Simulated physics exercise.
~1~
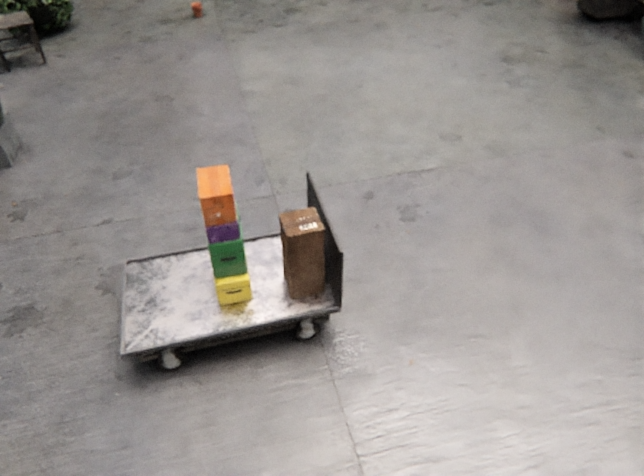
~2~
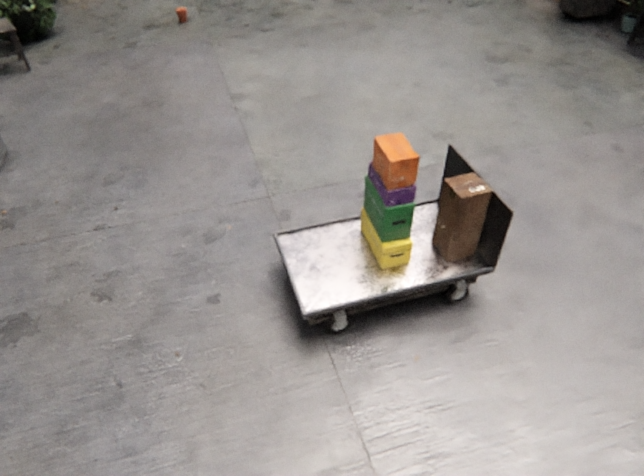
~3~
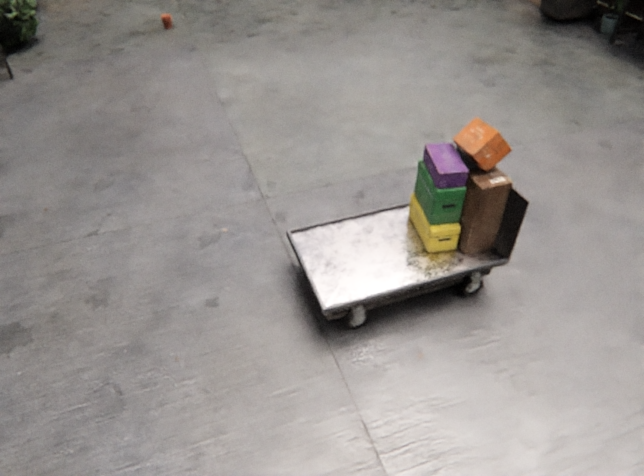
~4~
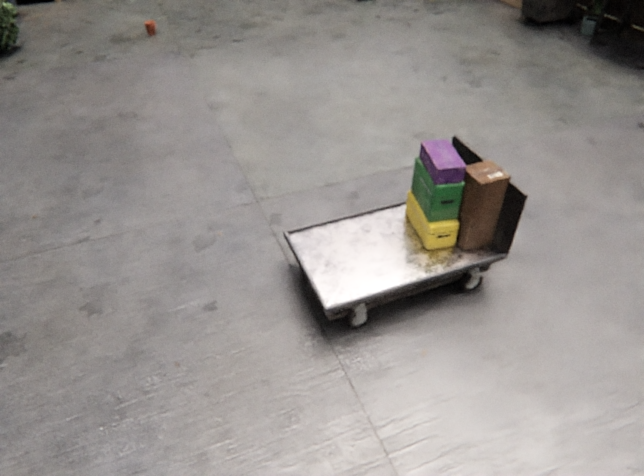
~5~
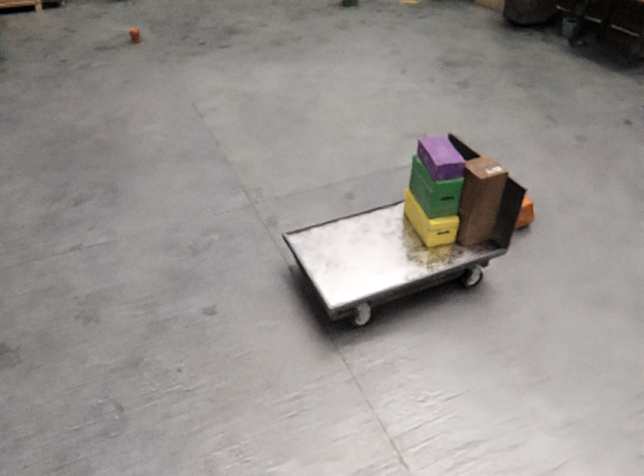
An orange box toppled from the top of a stack on a flat cart as the cart rolled right and stopped, tipping over the brown box and landing on the floor behind the end board, while the purple, green and yellow boxes slid forward but stayed stacked.
